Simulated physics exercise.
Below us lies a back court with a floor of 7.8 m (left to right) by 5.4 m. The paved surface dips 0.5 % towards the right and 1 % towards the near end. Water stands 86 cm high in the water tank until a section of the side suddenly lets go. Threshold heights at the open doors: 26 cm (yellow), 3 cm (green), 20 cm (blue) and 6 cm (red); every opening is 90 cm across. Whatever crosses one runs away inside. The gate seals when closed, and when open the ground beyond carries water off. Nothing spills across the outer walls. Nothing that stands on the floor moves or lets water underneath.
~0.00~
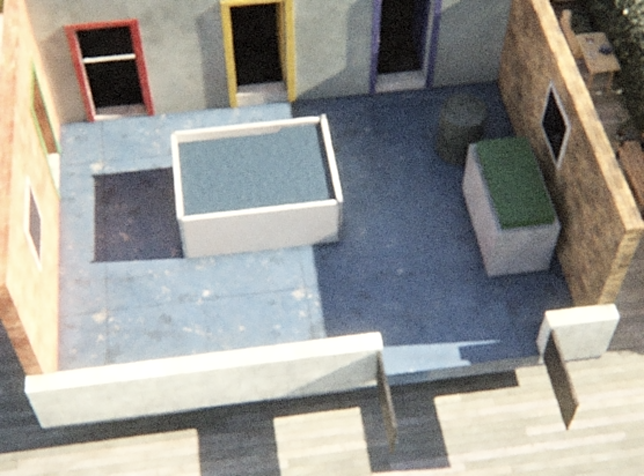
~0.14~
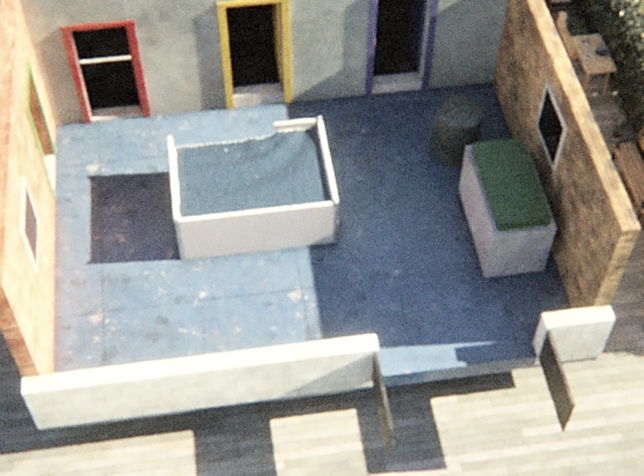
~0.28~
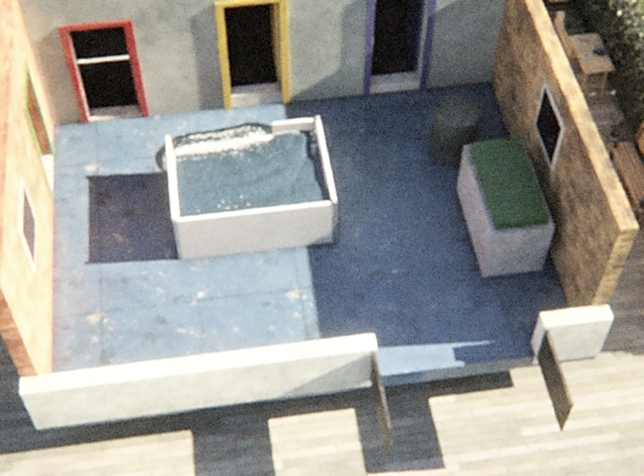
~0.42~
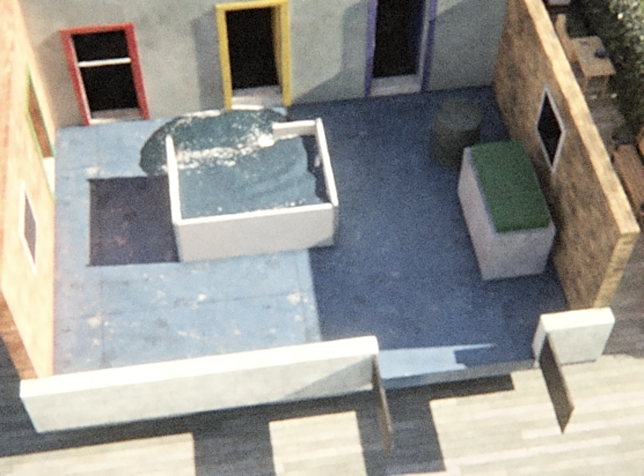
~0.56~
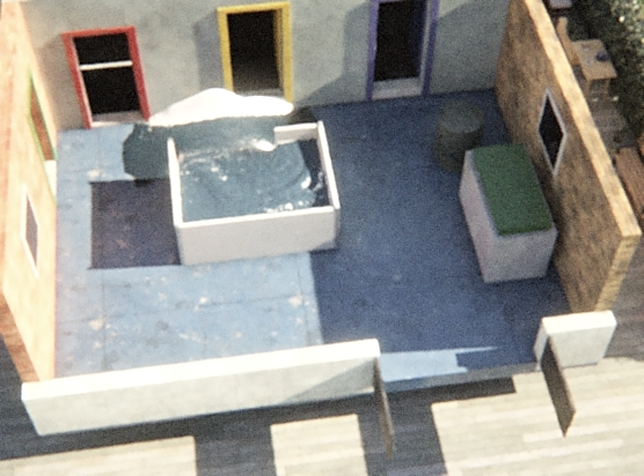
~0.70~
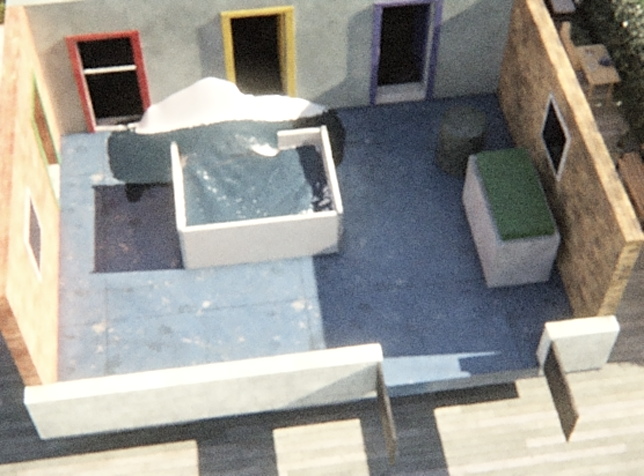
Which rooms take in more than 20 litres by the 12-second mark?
Door by door: At the yellow door it exceeds the limit; at the green door it goes over the limit; at the blue door it keeps below the limit; at the red door it passes the limit.
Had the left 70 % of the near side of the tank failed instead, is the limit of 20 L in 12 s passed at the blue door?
Against that limit: Blue under.
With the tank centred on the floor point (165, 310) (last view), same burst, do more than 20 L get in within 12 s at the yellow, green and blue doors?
Then: Yellow not over, green past it, blue below.
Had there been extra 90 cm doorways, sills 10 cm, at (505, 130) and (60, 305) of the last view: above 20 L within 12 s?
In that order: Above, under.
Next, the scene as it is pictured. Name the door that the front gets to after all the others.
The green one.
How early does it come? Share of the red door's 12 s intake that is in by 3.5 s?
About 65 per cent.
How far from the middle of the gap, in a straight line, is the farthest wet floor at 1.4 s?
About 4.0 m.
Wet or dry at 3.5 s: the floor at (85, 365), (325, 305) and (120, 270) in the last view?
In that order: Under water, dry, wet.
After 1.4 s water covers 20 % of the floor and is deepest (58 cm) near (207, 127); yellow door 46 cm at the sill, 78 L in, green door not reached, blue door 6 cm at the sill, 0 L in, red door 22 cm at the sill, 22 L in.
After 2.2 s water covers 35 % of the floor and is deepest (46 cm) near (81, 140); yellow door 34 cm at the sill, 139 L in, green door 21 cm at the sill, 62 L in, blue door 6 cm at the sill, 0 L in, red door 18 cm at the sill, 82 L in.
After 3.5 s water covers 55 % of the floor and is deepest (24 cm) near (60, 142); yellow door 22 cm at the sill, 152 L in, green door 17 cm at the sill, 209 L in, blue door 6 cm at the sill, 0 L in, red door 16 cm at the sill, 136 L in.
After 7.0 s water covers 85 % of the floor and is deepest (16 cm) near (508, 184); yellow door 9 cm at the sill, 153 L in, green door 9 cm at the sill, 360 L in, blue door 8 cm at the sill, 0 L in, red door 9 cm at the sill, 198 L in.
After 12.0 s water covers 95 % of the floor and is deepest (10 cm) near (297, 382); yellow door 4 cm at the sill, 153 L in, green door 4 cm at the sill, 395 L in, blue door 5 cm at the sill, 0 L in, red door 3 cm at the sill, 203 L in.
